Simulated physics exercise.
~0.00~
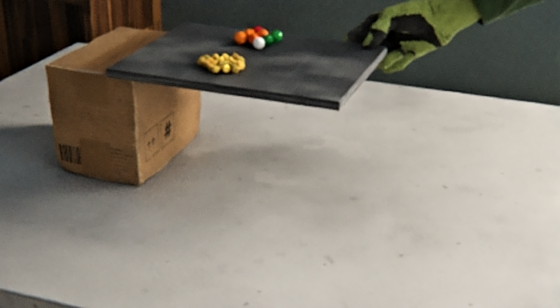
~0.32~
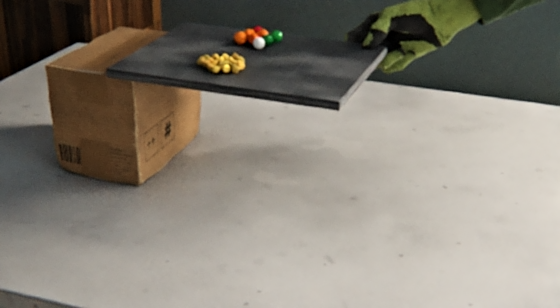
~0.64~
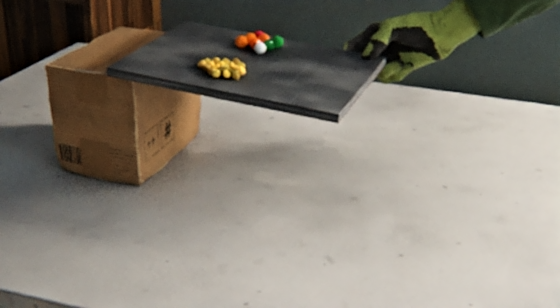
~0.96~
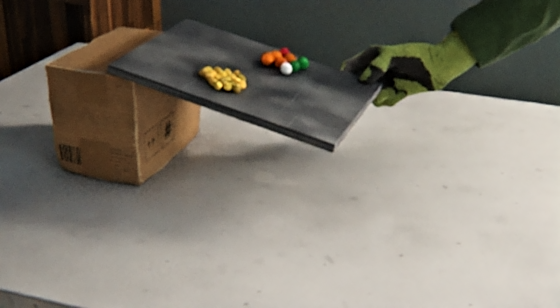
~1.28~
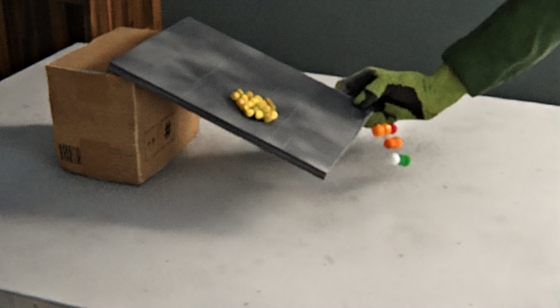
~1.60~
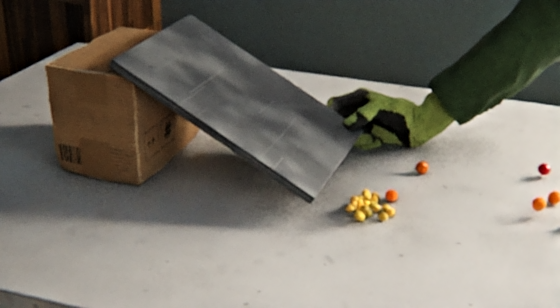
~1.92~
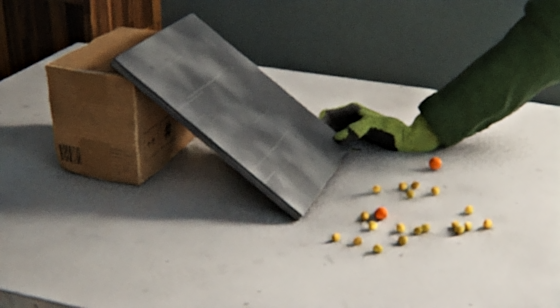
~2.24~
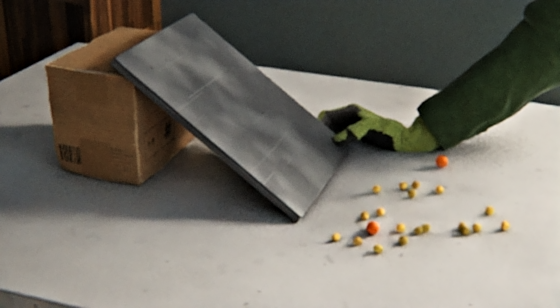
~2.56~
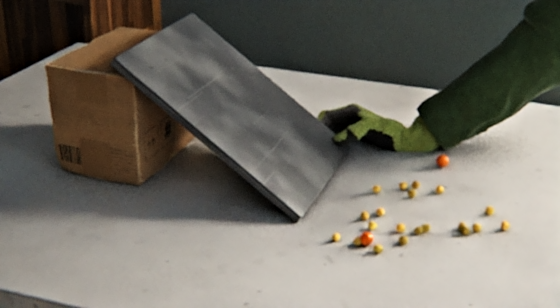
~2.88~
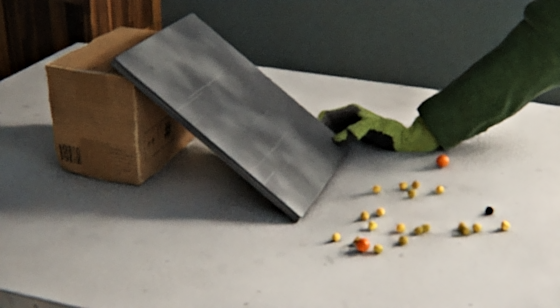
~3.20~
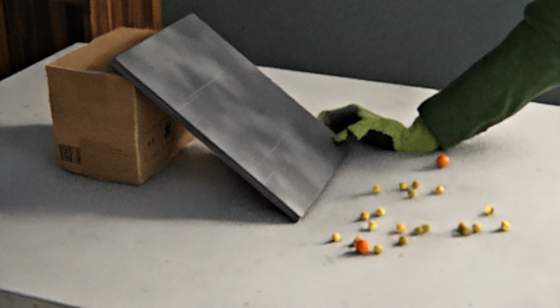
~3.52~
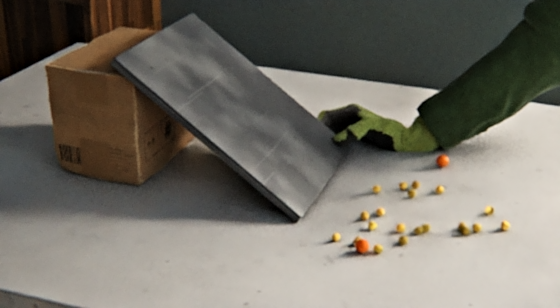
At first, a gloved hand holds one end of a dark board level above a pale table, its other end resting on a cardboard box, with a cluster of yellow pieces and a smaller group of orange, red, white and green balls on top. The hand lowers its end, and the board tilts down to the right. The colourful balls slide off first, and the yellow pieces follow. The board's low end settles on the table. At the end, the yellow pieces lie scattered near its foot with two orange balls, while the other colourful balls are out of view.
